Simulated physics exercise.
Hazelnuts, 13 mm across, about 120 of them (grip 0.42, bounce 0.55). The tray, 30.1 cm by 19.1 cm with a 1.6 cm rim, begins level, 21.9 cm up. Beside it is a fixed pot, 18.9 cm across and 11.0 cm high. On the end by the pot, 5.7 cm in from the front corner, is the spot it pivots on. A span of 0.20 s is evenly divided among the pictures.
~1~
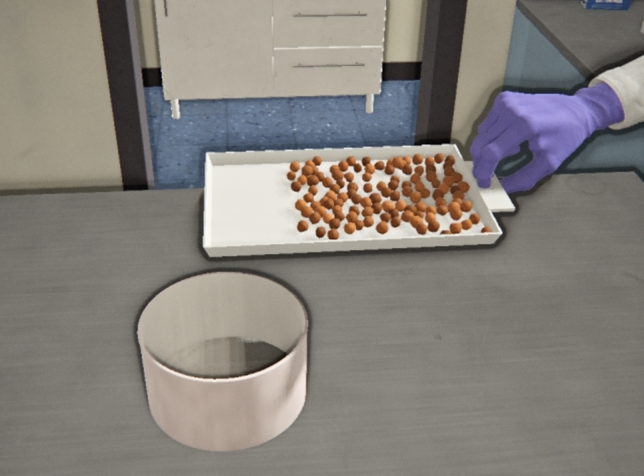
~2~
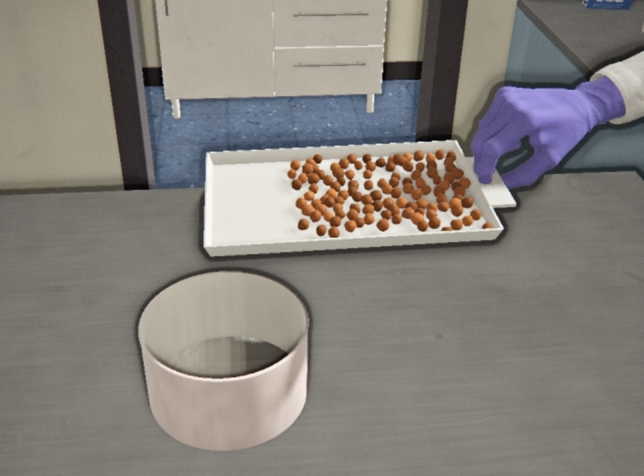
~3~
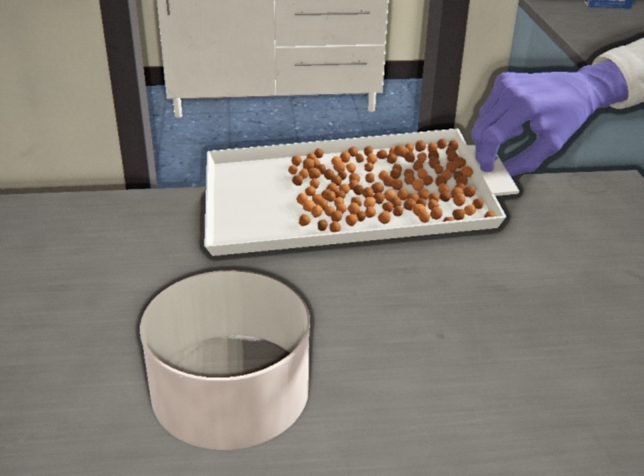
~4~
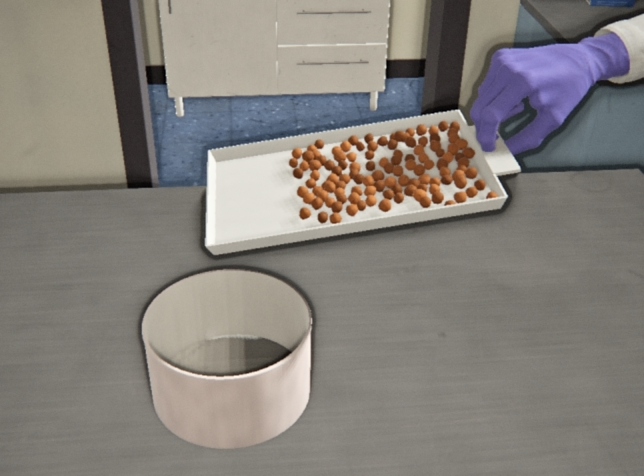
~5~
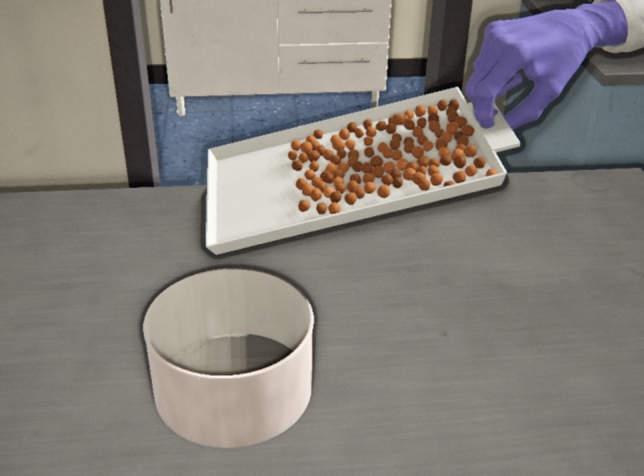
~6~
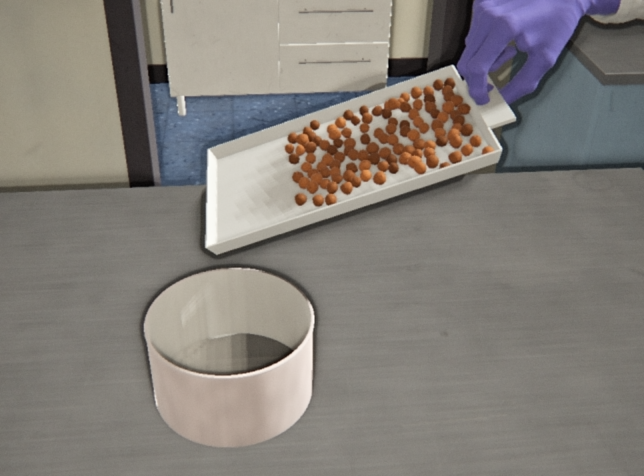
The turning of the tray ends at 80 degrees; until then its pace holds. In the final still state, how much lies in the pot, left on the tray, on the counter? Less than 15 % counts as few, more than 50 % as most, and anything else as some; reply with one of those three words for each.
Here it is: Pot: Some, tray: Few, counter: Most.
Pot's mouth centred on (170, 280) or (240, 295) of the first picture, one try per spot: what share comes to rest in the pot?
Roughly 65 per cent, then 10 per cent.
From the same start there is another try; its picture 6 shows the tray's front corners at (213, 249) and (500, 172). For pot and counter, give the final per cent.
Pot: 60, counter: 40.
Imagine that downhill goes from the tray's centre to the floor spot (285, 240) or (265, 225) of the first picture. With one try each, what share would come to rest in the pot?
I'd put it at roughly 75 per cent for the first tilt and roughly 45 per cent for the second.
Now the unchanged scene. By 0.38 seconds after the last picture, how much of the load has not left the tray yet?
Of the load, some 85 percent.
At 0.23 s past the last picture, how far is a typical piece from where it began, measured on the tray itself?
Some 6 cm.
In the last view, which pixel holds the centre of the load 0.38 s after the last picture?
(206, 196), roughly.
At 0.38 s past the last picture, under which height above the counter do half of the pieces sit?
Some 24 cm above the counter.
Then, 0.23 s after the last picture, tilt 50 degrees; the tray holds 100 %, the pot 0 %.
Then, 0.38 s after the last picture, tilt 71 degrees; the tray holds 85 %, the pot 0 %.
Then, 0.66 s after the last picture, tilt 80 degrees; the tray holds 5 %, the pot 20 %.
In the end, pot 25 %, tray 0 %, counter 75 %.
